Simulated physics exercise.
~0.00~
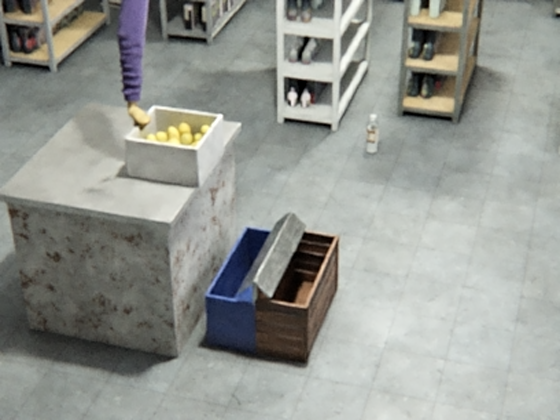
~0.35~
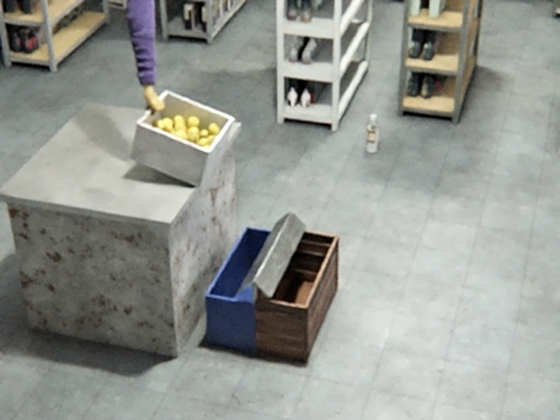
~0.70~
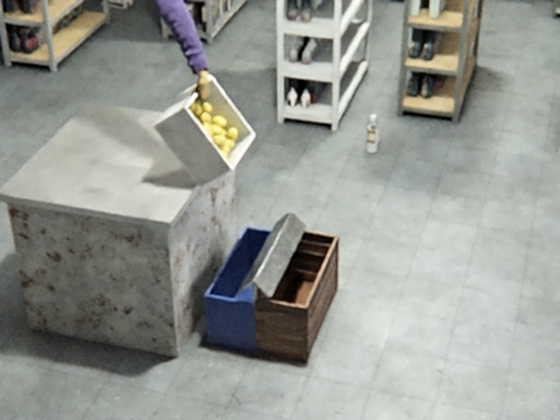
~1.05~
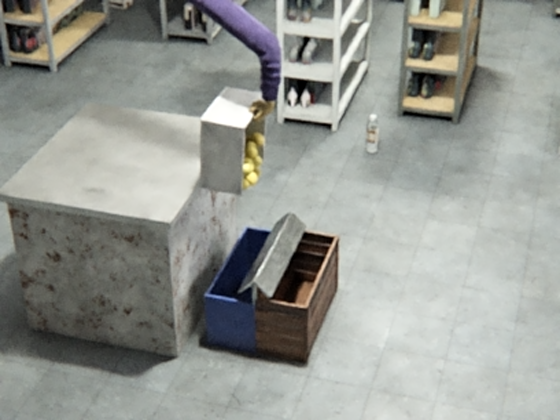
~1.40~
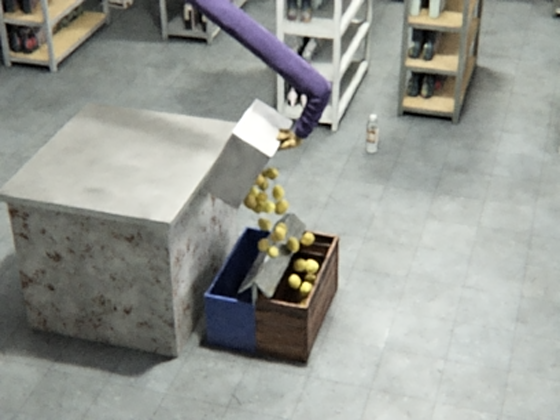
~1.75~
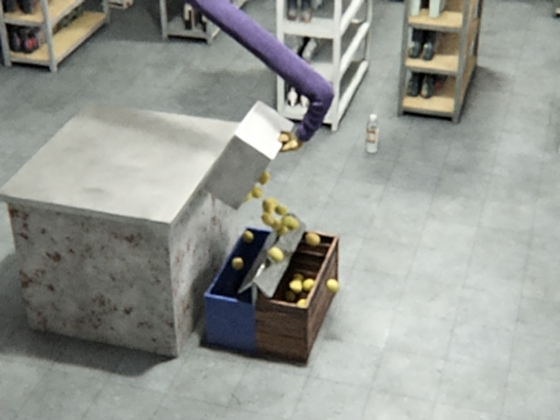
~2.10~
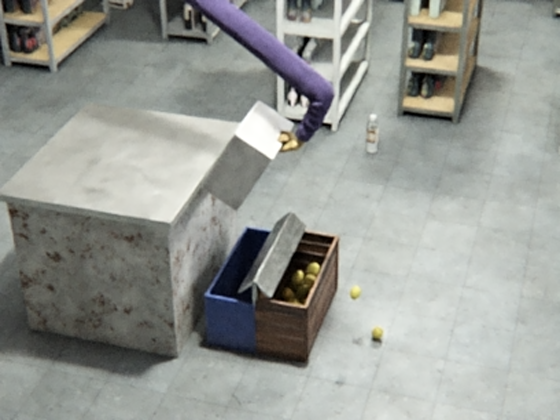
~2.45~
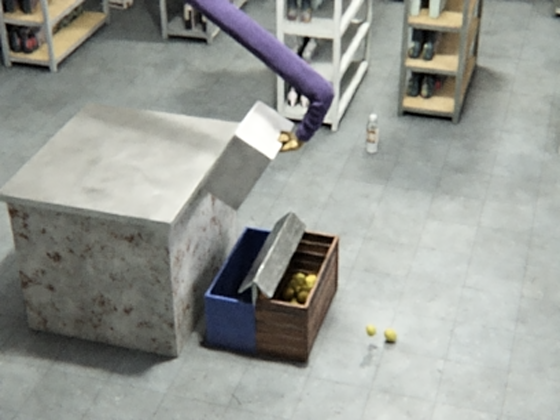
A purple-sleeved arm reaches down to a white tote of yellow lemons on a grey, rust-speckled bench, seen from above in a room with shelves of shoes behind. On the grey floor to the right of the bench sit a blue trough and, beyond it, a brown wooden bin, with a steel ridge over the wall between them. The hand swings up the back of the tote, tipping it rightward past upright until lemons pour out over the ridge. Most tumble into the wooden bin, while a few drop toward the blue trough. Two roll to the right across the floor, and the tote stays tilted, mouth down.
